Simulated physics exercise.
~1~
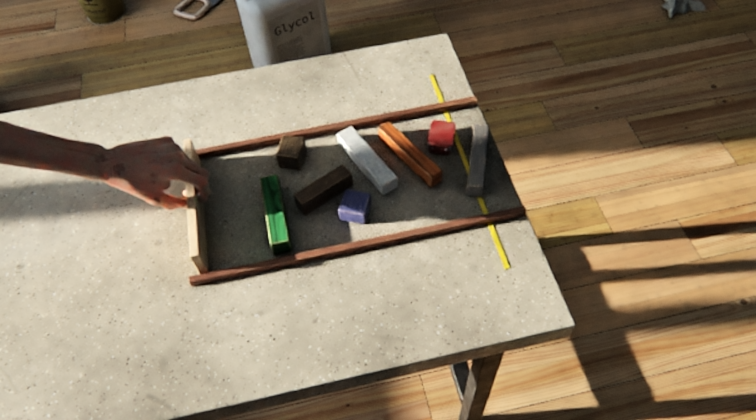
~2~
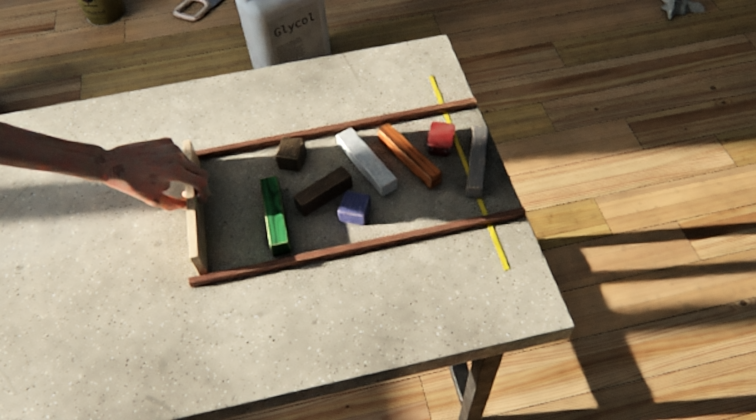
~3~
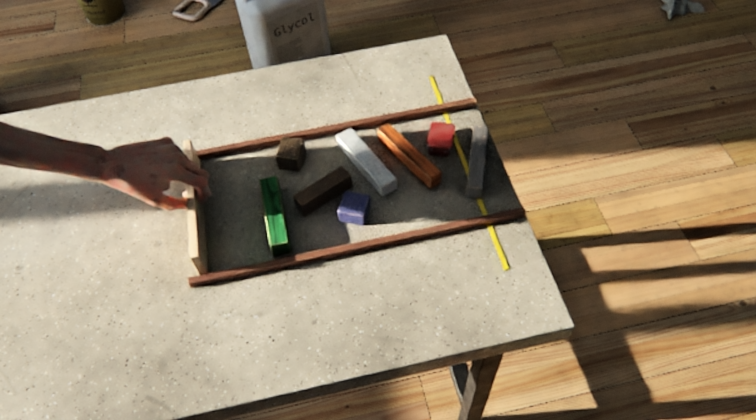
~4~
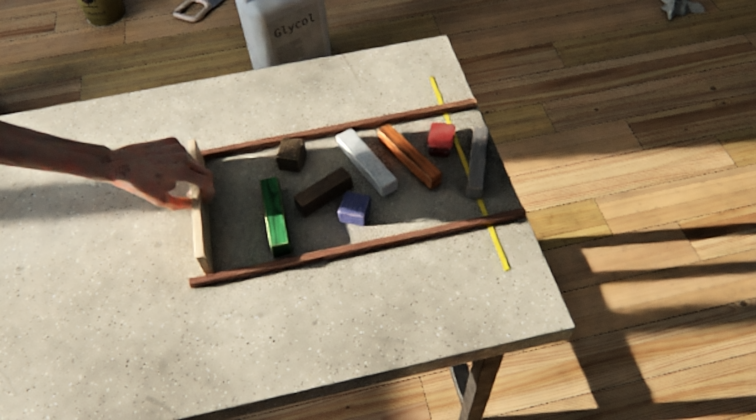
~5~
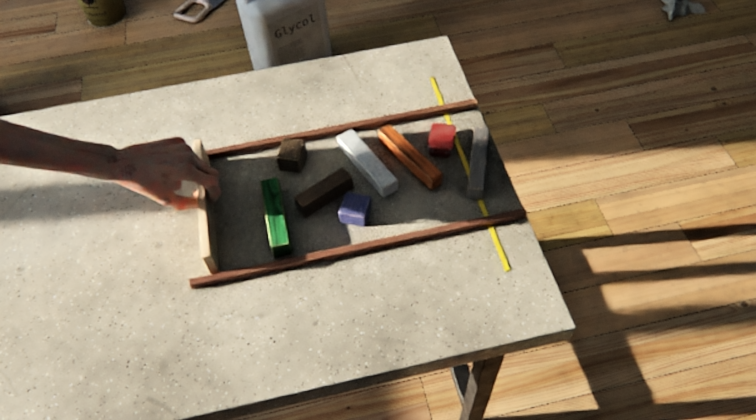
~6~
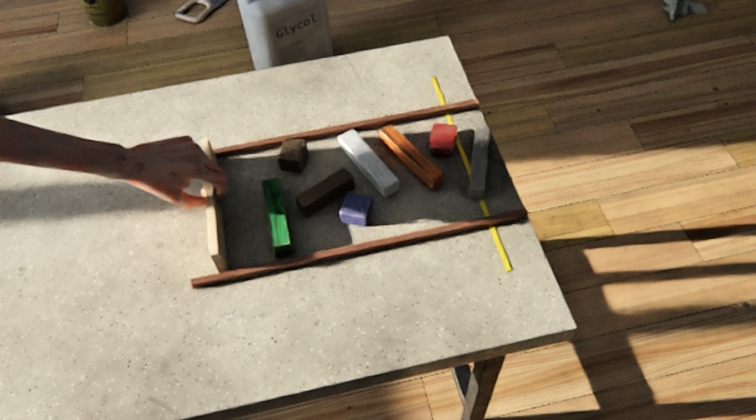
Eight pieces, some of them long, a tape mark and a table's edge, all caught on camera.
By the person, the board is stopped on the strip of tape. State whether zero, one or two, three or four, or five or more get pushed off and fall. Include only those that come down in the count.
Result: Three or four pushed off and fallen.
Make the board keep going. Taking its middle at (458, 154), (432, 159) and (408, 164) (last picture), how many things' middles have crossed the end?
The numbers past the end are 3, 2 and 0.
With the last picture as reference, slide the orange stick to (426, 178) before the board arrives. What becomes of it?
In the end it falls away.
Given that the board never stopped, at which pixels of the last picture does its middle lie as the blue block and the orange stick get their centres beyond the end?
The blue block puts it at (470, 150), the orange stick at (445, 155).
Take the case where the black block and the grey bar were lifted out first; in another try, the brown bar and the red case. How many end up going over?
Tally per try: 2 / 3.
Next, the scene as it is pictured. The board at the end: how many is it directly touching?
That makes 2.
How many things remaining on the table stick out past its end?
You'd get 1.
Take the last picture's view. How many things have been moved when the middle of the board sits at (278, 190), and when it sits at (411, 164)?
I make it 2 at the first spot and 8 at the other.
Soon after, none off yet; grey bar at rest near (480, 162); red case at rest near (443, 140); orange stick at rest near (411, 156).
Then, none off yet; grey bar at rest near (480, 162); red case moving near (449, 136); orange stick moved a little near (426, 145).
Further on, none off yet; grey bar moved a little near (506, 162); red case moved well along near (490, 123); orange stick moved about its own width near (476, 134).
At rest, the number that fall off is three or four; fallen, white bar, orange stick, red case and grey bar.
